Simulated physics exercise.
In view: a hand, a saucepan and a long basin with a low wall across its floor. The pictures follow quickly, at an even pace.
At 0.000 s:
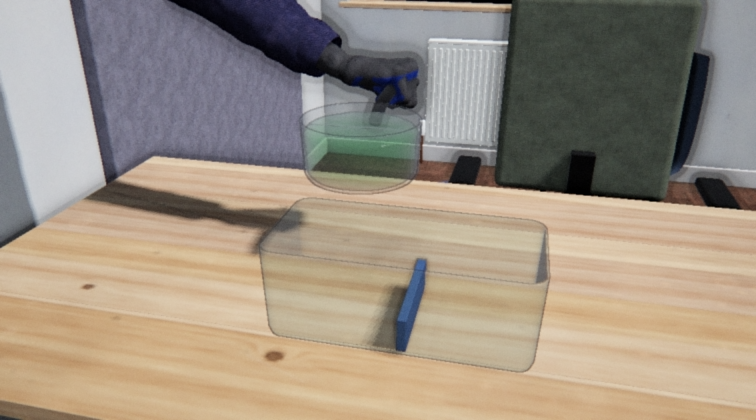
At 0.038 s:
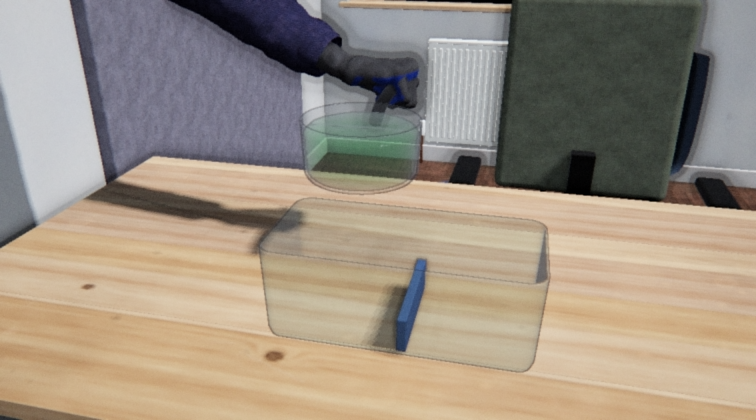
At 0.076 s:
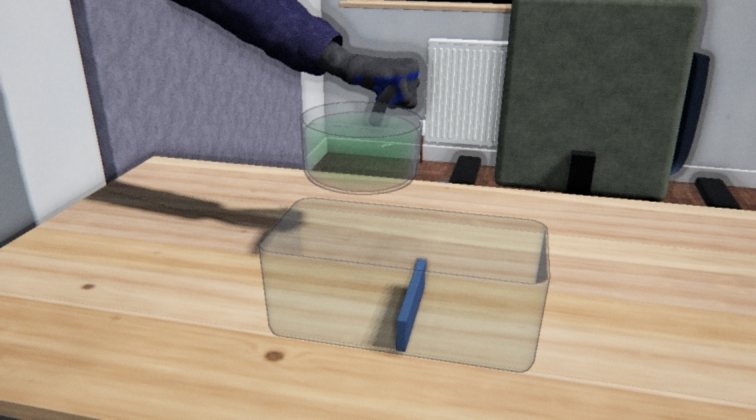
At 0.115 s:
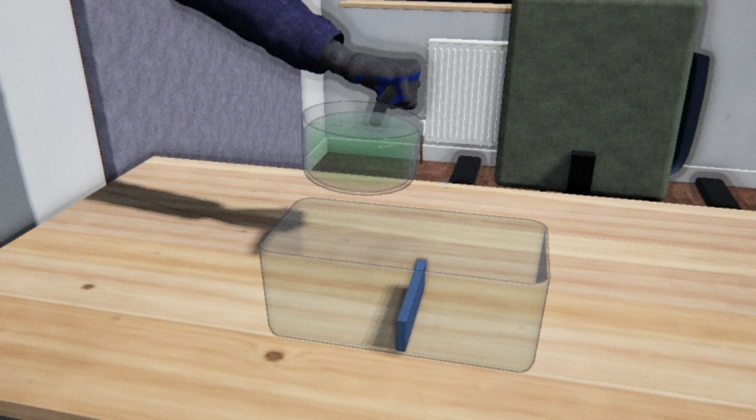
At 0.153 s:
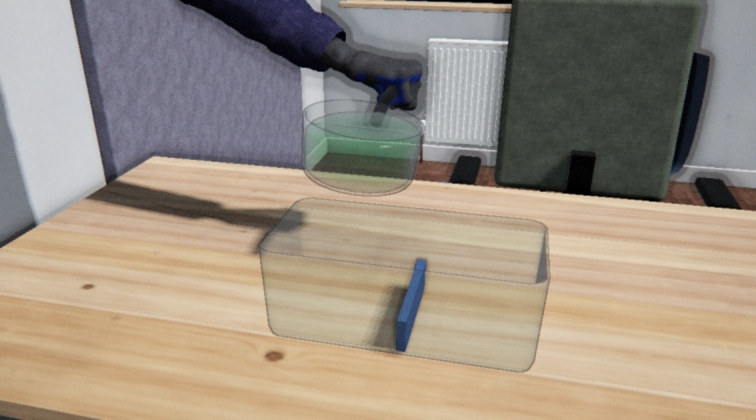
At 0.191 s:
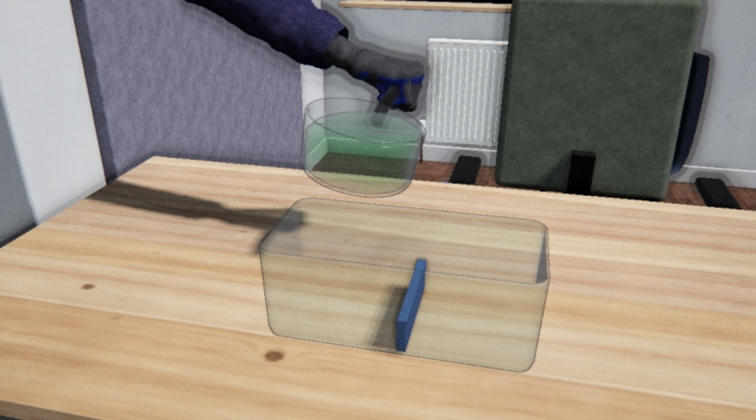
In the video, a gloved hand holds a clear round saucepan of green liquid above a transparent long basin with a low blue wall across its floor. The pan stays level at first, then tilts slightly to the right.
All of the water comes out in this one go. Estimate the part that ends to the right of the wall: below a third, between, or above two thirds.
The share right of the wall is over two thirds.
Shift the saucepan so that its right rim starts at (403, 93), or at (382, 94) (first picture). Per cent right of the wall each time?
About 85 and 70 per cent.
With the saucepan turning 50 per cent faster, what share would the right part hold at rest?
Near 90 %.
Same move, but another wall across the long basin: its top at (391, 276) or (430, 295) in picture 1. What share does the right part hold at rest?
In turn 100 and 75 in a hundred.
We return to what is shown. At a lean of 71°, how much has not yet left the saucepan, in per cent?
It comes to 50 per cent or so.
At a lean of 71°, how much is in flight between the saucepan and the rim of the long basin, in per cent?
About 35 per cent.
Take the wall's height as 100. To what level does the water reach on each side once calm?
Left: 0 %. Right: 70 %.
A moment on, the saucepan is tipped part way and 50 per cent is still to pour, 0 is left of the wall and 17 right of it.
Next, the saucepan is tipped right over and 8 per cent is still to pour, 4 is left of the wall and 82 right of it.
Then the saucepan is tipped right over and 1 per cent is still to pour, 7 is left of the wall and 92 right of it.
Later the saucepan is tipped right over and 0 per cent is still to pour, 7 is left of the wall and 93 right of it.
In the end 7 per cent lies left of the wall, 93 right of it and 0 outside.
